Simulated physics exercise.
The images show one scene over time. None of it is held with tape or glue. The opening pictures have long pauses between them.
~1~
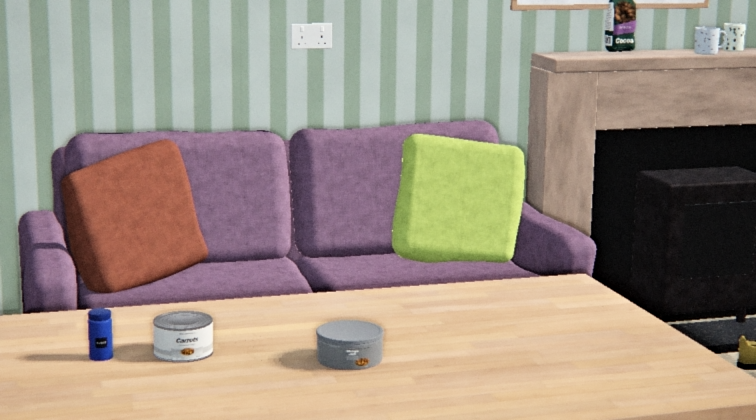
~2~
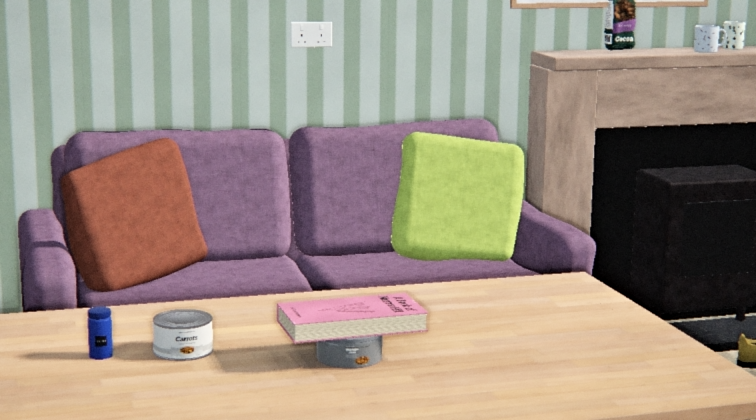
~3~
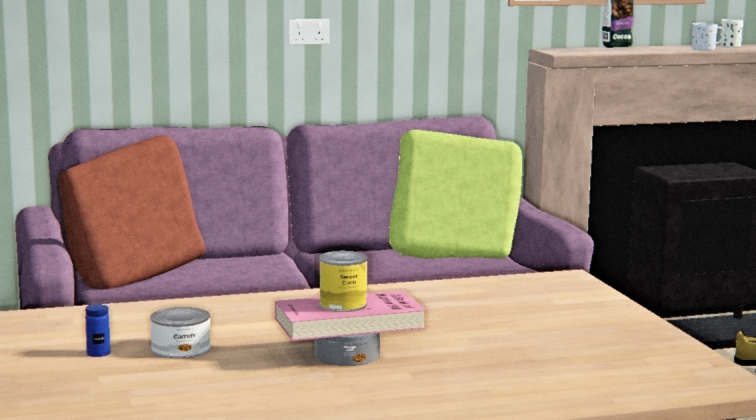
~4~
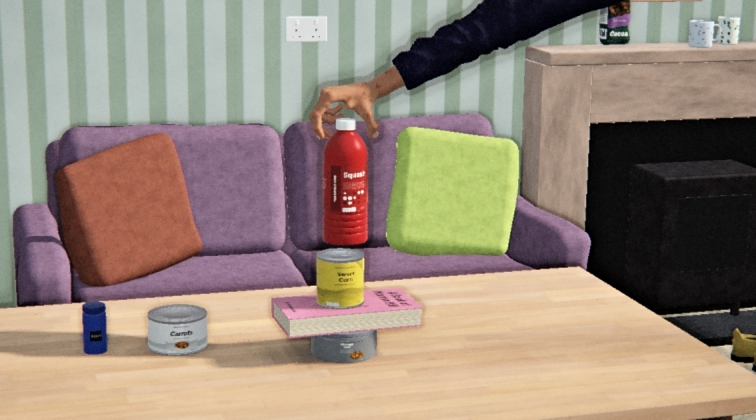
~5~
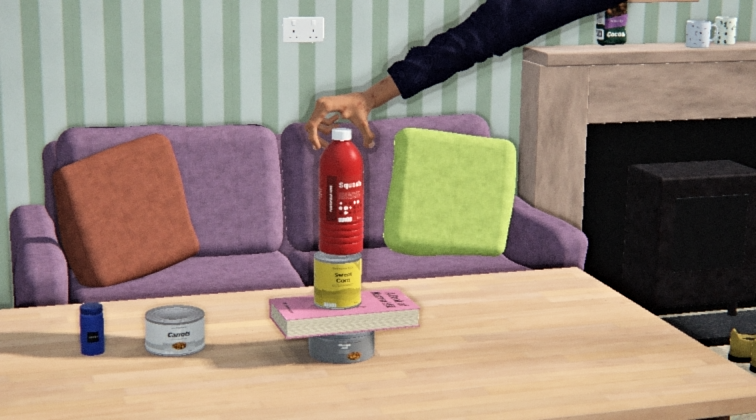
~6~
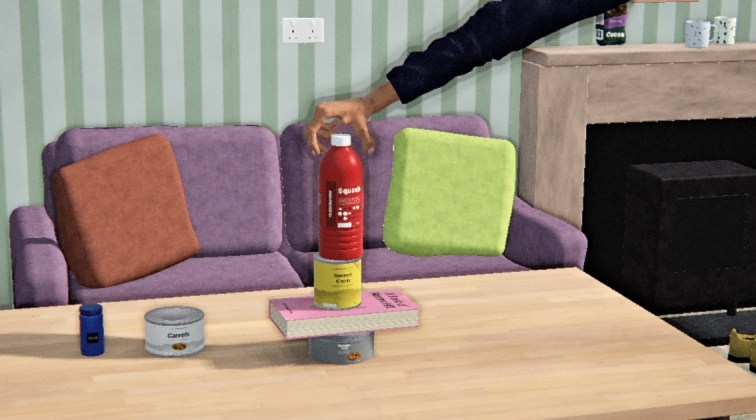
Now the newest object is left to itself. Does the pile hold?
The pile will stay secure.
Then, 0.80 s after the last picture, nothing has stirred.
Then, 2.00 s after the last picture, red bottle resting near (341, 197).
At rest, all 6 in place. Seen from the same camera at the end, red bottle near (341, 197). The pile holds.
